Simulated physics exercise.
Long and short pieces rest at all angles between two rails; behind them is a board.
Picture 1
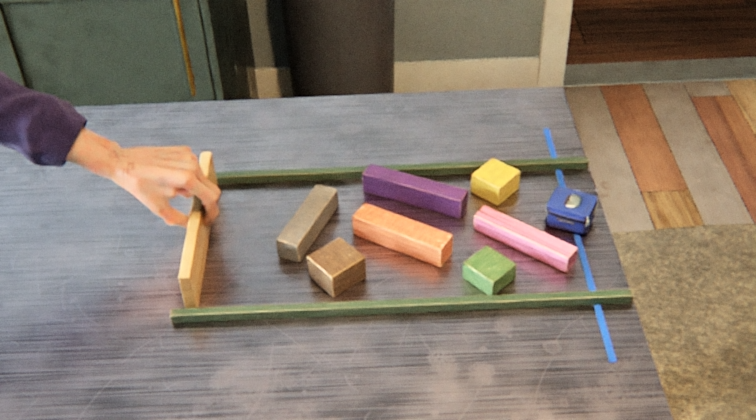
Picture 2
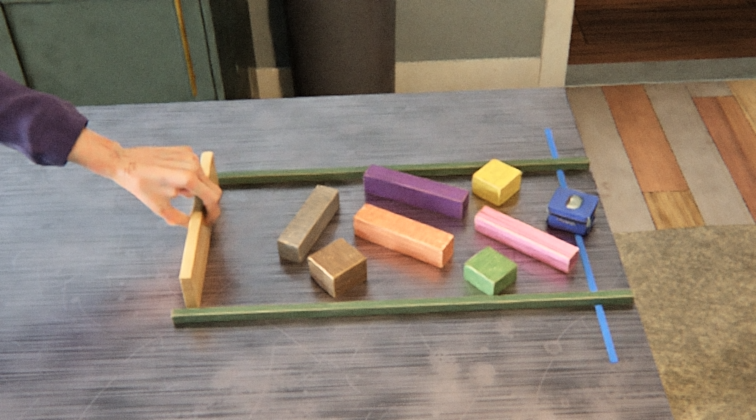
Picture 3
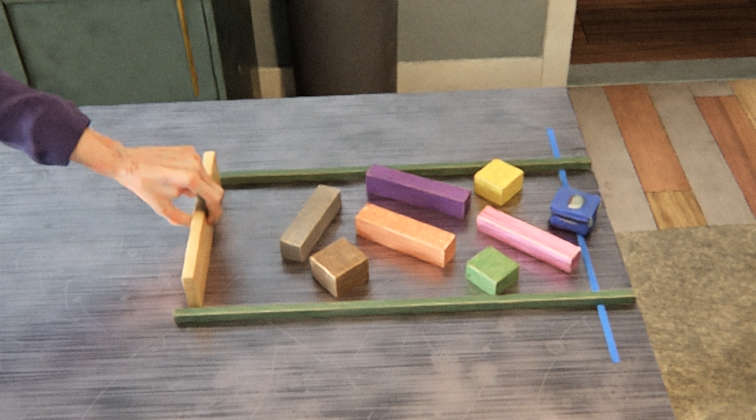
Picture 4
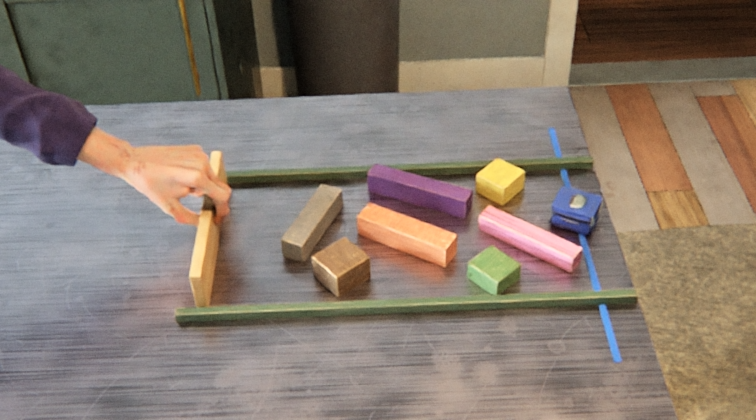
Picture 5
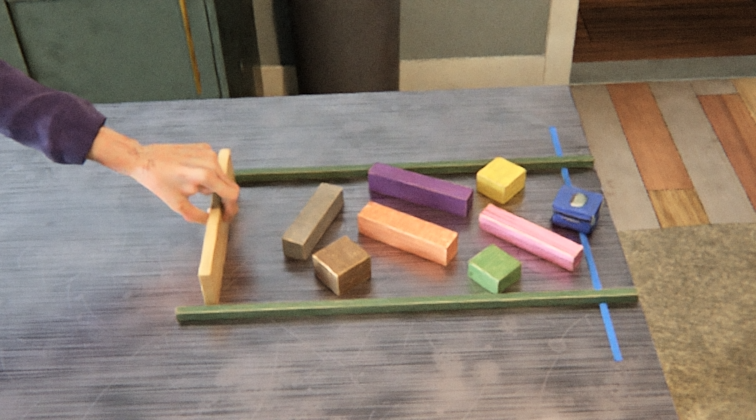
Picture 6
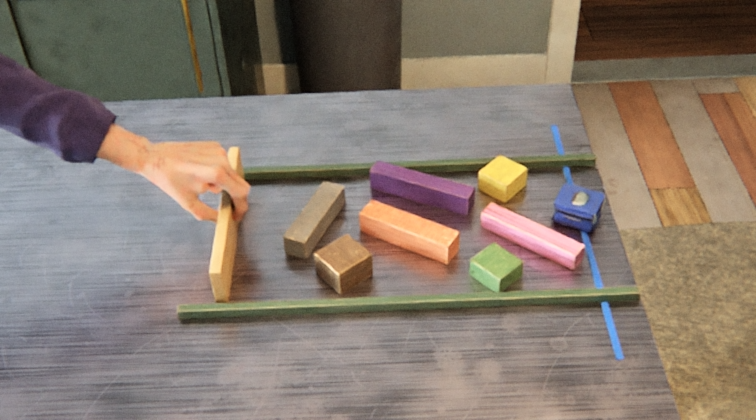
A hand slides a wooden board slightly right between green rails, toward still, scattered coloured blocks.
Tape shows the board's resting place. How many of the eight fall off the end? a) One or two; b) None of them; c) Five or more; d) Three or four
Five or more.
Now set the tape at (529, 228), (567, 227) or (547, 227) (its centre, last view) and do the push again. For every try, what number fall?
Respectively, 1, 5 and 3.
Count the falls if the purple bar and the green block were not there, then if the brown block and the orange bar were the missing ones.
You'd see 4 fallen, and 4 in the other try.
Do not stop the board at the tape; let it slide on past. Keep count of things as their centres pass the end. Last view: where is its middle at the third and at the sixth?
At (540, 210) for the third, at (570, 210) for the sixth.
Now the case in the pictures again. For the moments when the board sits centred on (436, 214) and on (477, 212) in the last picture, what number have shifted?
At first I count 7, and then 8.
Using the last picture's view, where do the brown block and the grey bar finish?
They end up close to (619, 264) and (592, 206).
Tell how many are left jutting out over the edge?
The total would be 1.
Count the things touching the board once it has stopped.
That would be 2 of them.
Early on, none off yet; blue case at rest near (578, 209); pink stick at rest near (531, 235); yellow block at rest near (502, 179).
A while later, none off yet; blue case at rest near (578, 209); pink stick travelled a little near (561, 238); yellow block travelled about its own width near (535, 175).
Finally, the number that fall off is five or more; lost, orange bar, purple bar, green block, yellow block, pink stick and blue case.
